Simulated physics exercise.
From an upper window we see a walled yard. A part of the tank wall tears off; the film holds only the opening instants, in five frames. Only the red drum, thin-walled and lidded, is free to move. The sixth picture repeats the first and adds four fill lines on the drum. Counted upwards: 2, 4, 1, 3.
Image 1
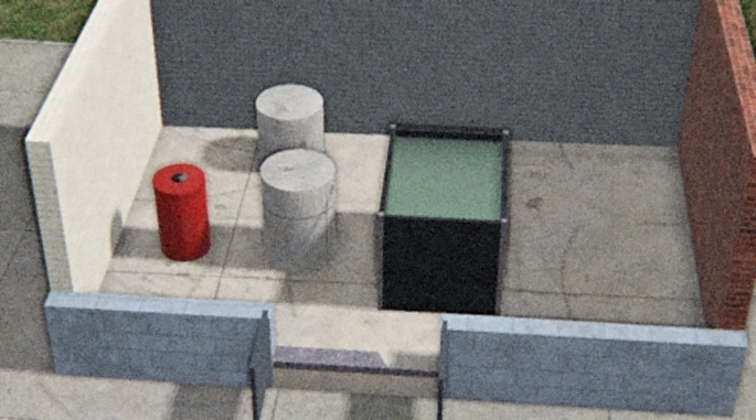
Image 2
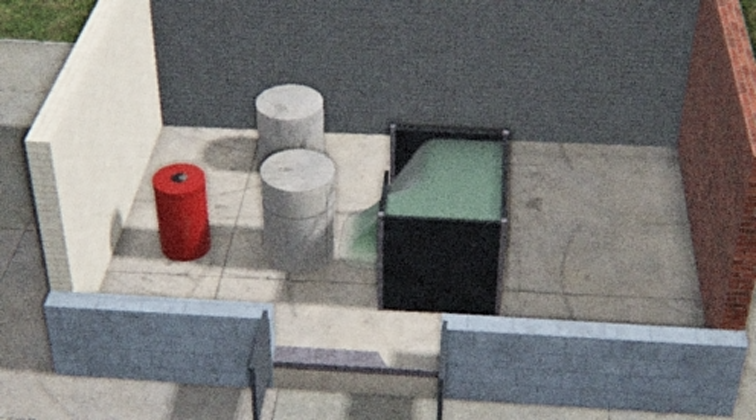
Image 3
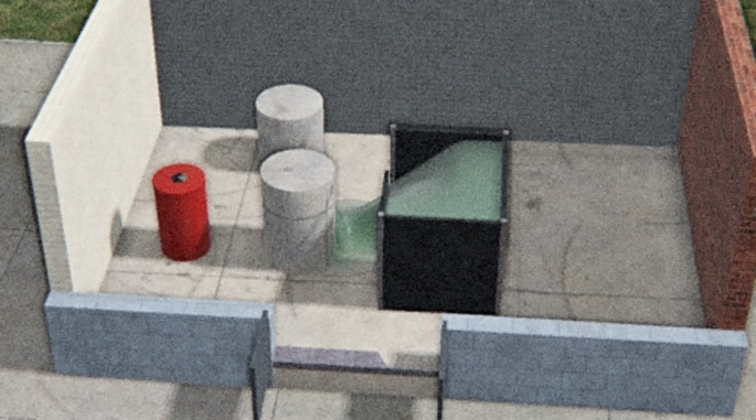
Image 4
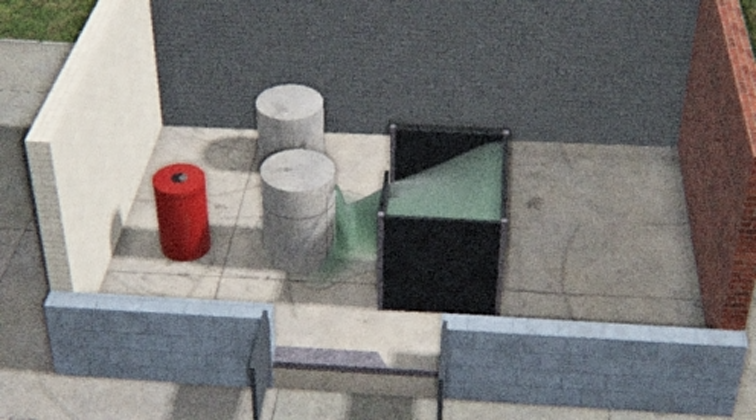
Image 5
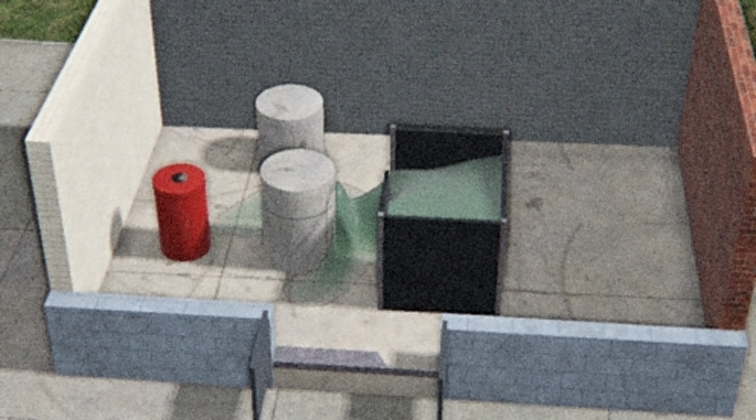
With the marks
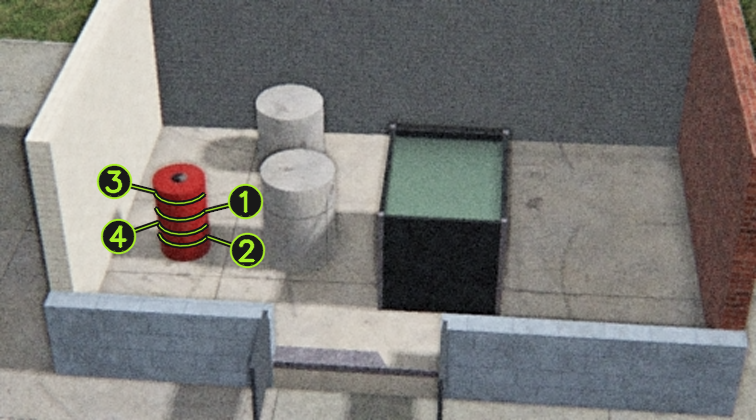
Green water pours from the left side of the black tank and spreads around the grey cylinders.
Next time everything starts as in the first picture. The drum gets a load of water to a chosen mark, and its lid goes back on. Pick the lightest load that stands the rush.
Mark 2 just does it.
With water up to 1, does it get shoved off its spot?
No, that is safe.
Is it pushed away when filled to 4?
No, that is safe.
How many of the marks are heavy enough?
All of the four.
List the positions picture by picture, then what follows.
In the first picture, lid of the red drum at (180, 178); tank full, its middle at (446, 179); open gate at (357, 312).
In the second picture, water covers 2 % of the ground, mostly out of sight from here.
In the third picture, water covers 4 % of the ground, mostly out of sight from here.
In the fourth picture, 6 % of the ground wet, in view closest to the drum at (310, 276).
In the fifth picture, lid of the red drum at (180, 178); 9 % of the ground wet, in view closest to the drum at (308, 282).
On the marked copy, 1 at (177, 219); 2 at (179, 245); 3 at (175, 203); 4 at (178, 234); from the bottom up 2, 4, 1, 3.
Choosing 1, it does not move.
Choosing 2, it does not move.
Choosing 3, it does not move.
Choosing 4, it does not move.
